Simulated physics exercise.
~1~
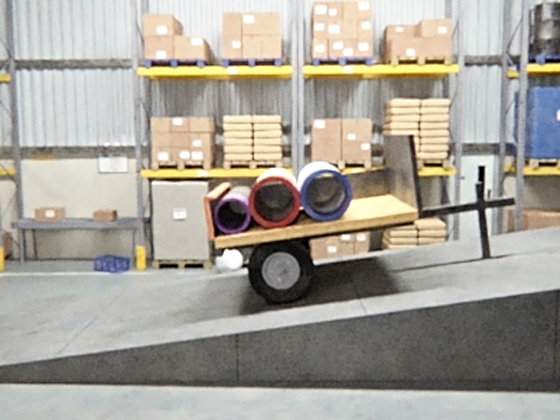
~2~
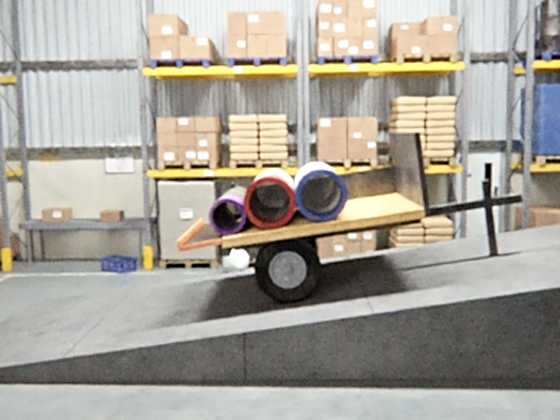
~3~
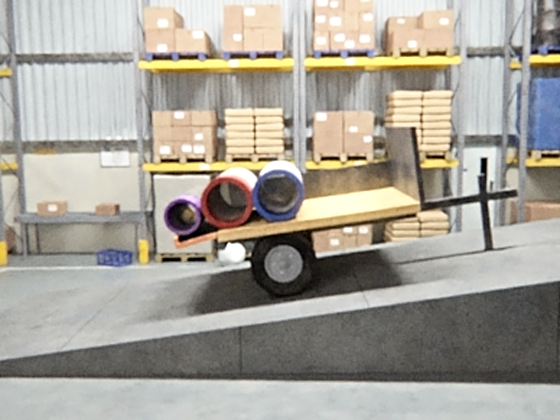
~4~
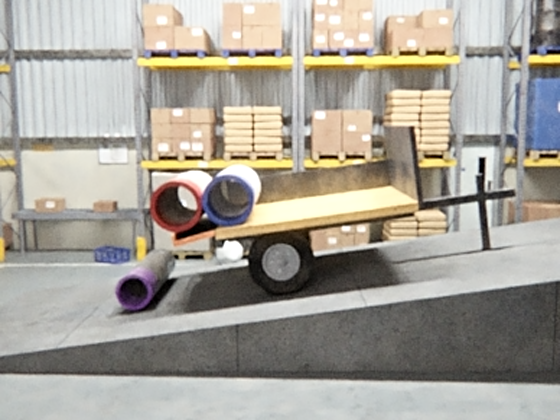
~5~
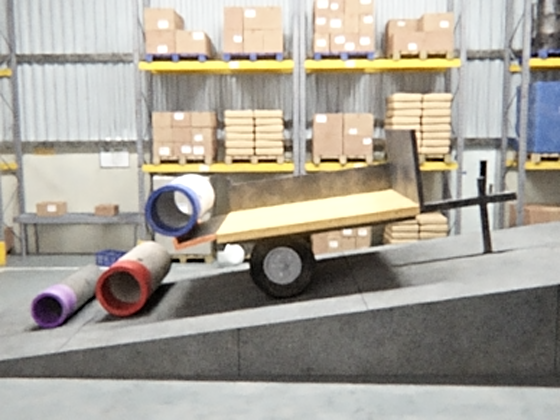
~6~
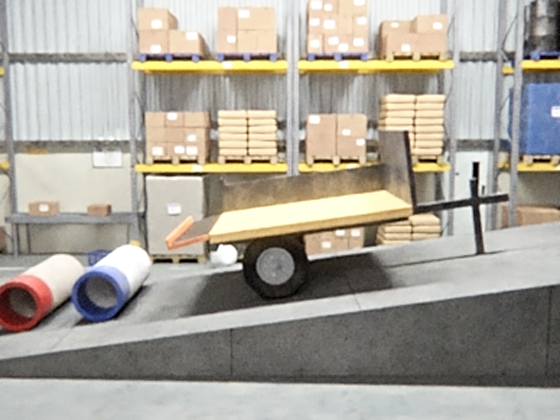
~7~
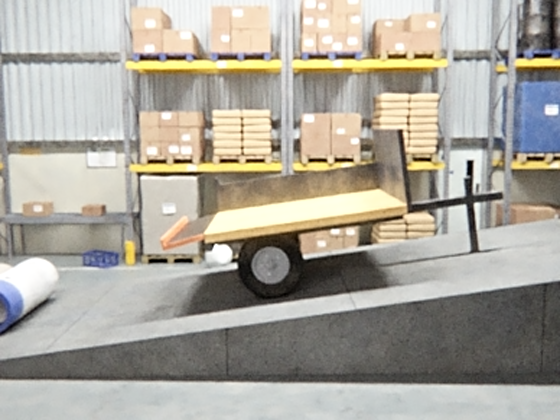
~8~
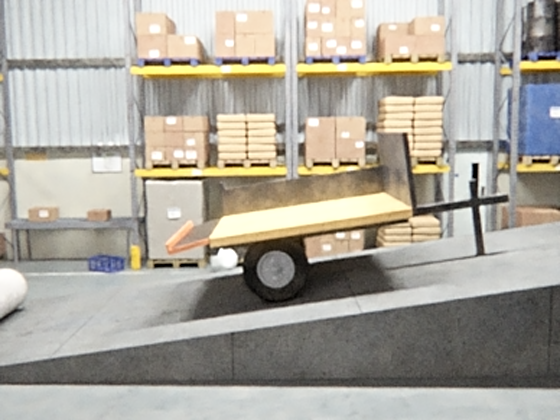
In a warehouse, a flat trailer stood on a ramp with three pipes on its bed when its tailgate dropped, and the purple, red and blue pipes rolled off the back one after another and away to the left, leaving the trailer empty.
